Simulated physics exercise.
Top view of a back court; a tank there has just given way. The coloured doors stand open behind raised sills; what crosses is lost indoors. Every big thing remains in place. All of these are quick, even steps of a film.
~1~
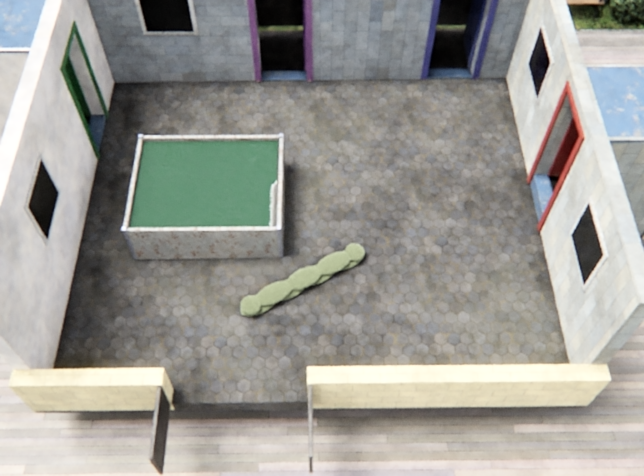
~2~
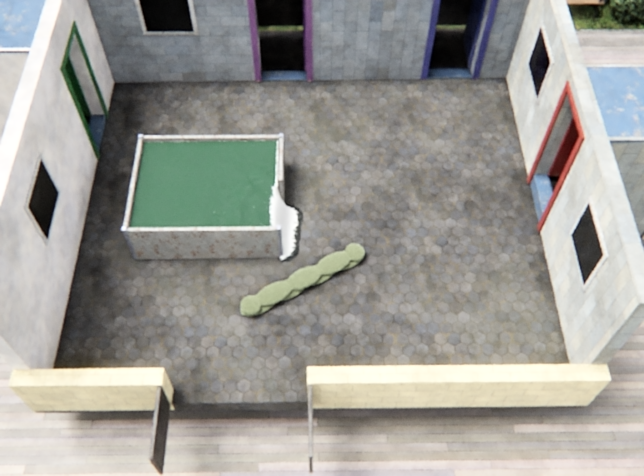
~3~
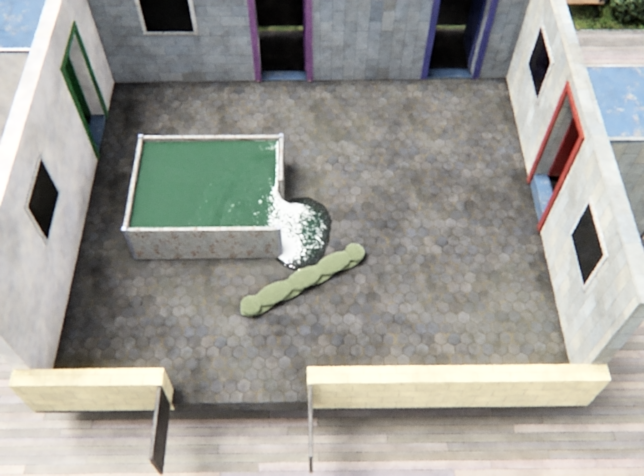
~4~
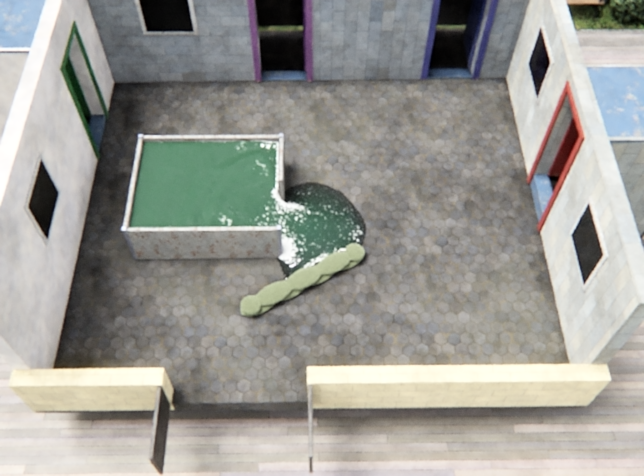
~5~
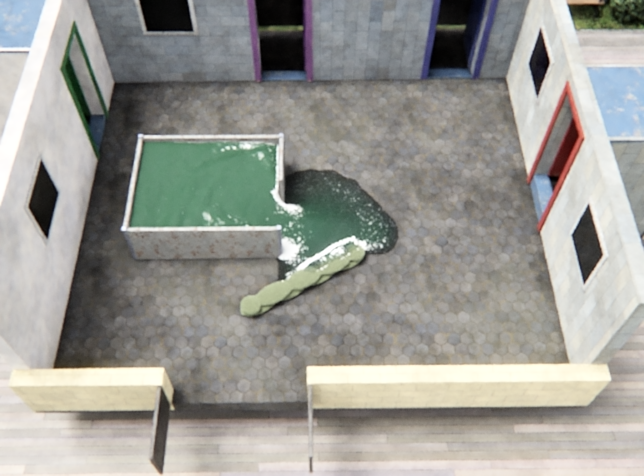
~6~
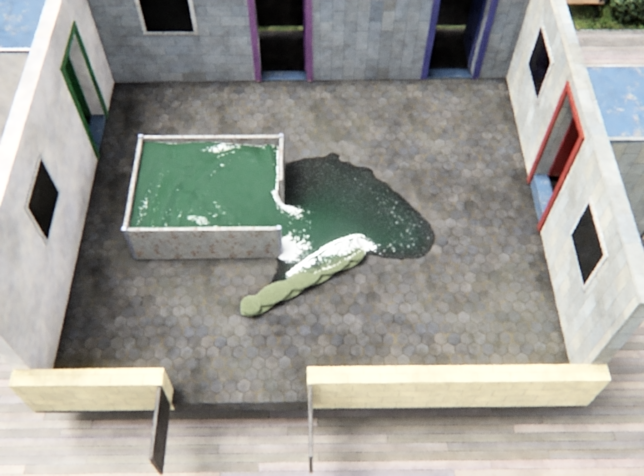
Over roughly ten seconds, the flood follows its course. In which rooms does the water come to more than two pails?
Result: The green door is going to allow two buckets or less; the purple door is going to allow two buckets or less; the red door is going to allow two buckets or less; the blue door is going to allow over two buckets.
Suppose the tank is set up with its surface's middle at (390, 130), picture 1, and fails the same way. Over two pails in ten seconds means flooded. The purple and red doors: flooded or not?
For the purple door the answer is no, short of it, for the red door it is yes, past it.
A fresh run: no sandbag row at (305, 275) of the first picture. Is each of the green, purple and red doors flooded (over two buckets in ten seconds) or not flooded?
One by one: Green takes less; purple is under; red stays under.
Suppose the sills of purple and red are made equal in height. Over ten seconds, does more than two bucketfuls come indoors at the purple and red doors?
The purple door falls short, the red door exceeds it.
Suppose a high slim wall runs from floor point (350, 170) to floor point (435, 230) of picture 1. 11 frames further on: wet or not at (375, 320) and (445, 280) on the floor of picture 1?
Soaked, soaked.
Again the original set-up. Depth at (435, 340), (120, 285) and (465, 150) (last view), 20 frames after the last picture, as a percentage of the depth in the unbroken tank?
In that order: 2, 2 and 6 per cent.
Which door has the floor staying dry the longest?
Answer - the green door.
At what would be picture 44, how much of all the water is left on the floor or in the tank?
Result: Close to 94 %.
A moment on, water covers 25 % of the floor; the green door not reached, the purple door not reached, the red door wet at the sill, nothing in, the blue door not reached.
Next, water covers 45 % of the floor; the green door not reached, the purple door not reached, the red door wet at the sill, nothing in, the blue door not reached.
Then, water covers 50 % of the floor; the green door not reached, the purple door not reached, the red door wet at the sill, nothing in, the blue door under two buckets in.
Later, water covers 75 % of the floor; the green door not reached, the purple door wet at the sill, nothing in, the red door wet at the sill, nothing in, the blue door far over two buckets in.
In the end, water covers 95 % of the floor; the green door wet at the sill, nothing in, the purple door under two buckets in, the red door wet at the sill, nothing in, the blue door far over two buckets in.
